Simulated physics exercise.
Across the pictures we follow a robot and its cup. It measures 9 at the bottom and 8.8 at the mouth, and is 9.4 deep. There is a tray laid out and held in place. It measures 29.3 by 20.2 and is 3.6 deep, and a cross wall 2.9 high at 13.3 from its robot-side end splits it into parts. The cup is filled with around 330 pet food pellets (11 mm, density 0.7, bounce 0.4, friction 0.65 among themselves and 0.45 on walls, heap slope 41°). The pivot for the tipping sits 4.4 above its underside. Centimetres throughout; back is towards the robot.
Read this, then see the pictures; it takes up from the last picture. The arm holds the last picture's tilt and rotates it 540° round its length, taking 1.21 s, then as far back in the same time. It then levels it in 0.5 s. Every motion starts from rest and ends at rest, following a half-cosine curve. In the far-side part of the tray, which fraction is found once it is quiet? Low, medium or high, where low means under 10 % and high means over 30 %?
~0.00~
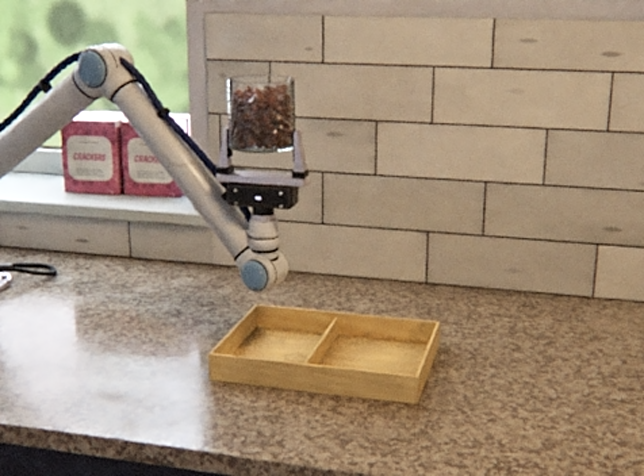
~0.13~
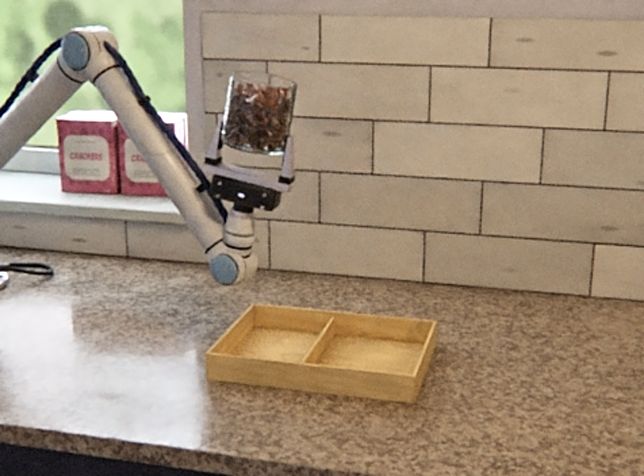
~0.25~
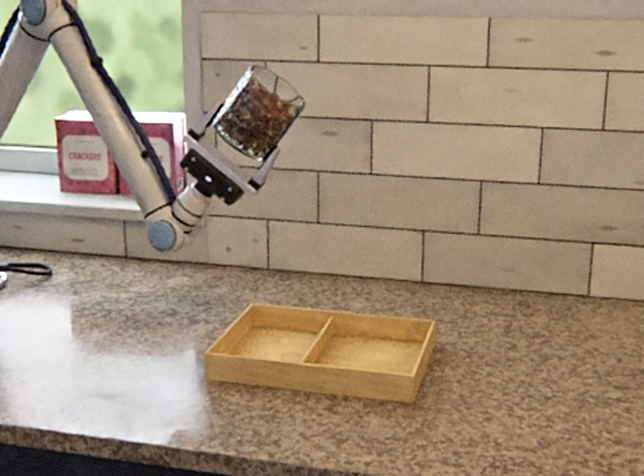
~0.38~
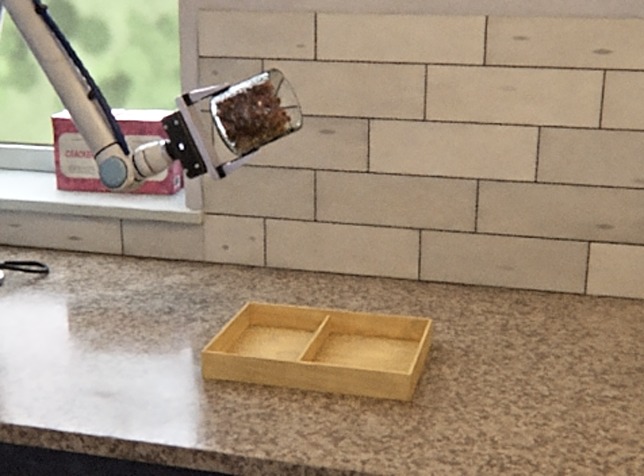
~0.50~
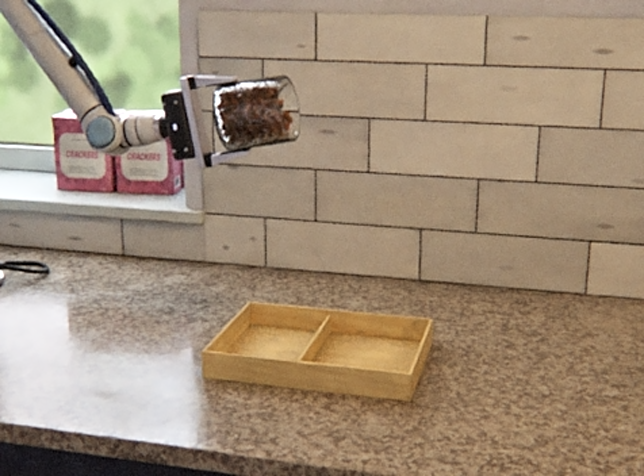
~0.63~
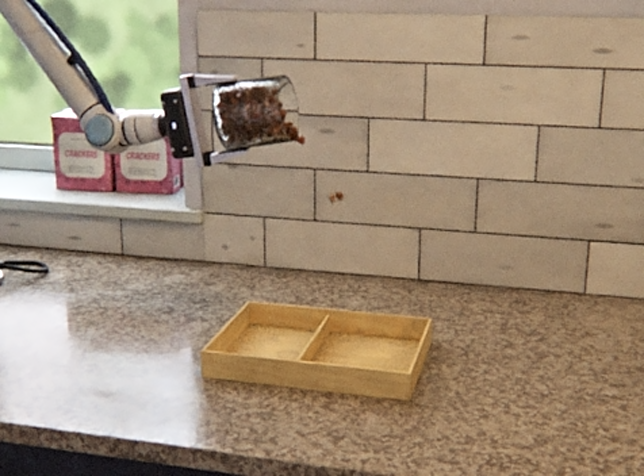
High.
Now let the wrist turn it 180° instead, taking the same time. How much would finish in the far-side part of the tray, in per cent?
25 %.
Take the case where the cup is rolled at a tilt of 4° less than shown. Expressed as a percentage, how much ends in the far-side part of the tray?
Roughly 25 per cent.
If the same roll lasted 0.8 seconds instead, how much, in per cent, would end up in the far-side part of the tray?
In that case roughly 15 percent.
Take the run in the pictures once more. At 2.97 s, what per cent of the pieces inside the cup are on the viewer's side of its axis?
Something like 70 per cent, give or take.
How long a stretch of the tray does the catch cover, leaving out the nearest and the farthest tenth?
Roughly 12 centimetres.
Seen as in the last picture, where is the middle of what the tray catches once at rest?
Centre: Close to (355, 357).
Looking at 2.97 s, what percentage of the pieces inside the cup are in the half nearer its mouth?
It comes to around 30 per cent, more or less.
After 1.80 s, tipped 80°, highest piece 40 above the table; 256 in the cup, 60 in the far-side part, 4 on the table or floor, 1 in the robot-side part, 10 in flight or on a rim.
After 2.97 s, tipped 80°, highest piece 40 above the table; 200 in the cup, 116 in the far-side part, 6 on the table or floor, 2 in the robot-side part, 7 in flight or on a rim.
After 3.75 s, upright, highest piece 40 above the table; 195 in the cup, 127 in the far-side part, 7 on the table or floor, 2 in the robot-side part.
After 4.45 s, upright, highest piece 40 above the table; 195 in the cup, 127 in the far-side part, 7 on the table or floor, 2 in the robot-side part.
In the end, 195 in the cup, 127 in the far-side part, 7 on the table or floor, 2 in the robot-side part. That is 38 % in the far-side part of the tray.
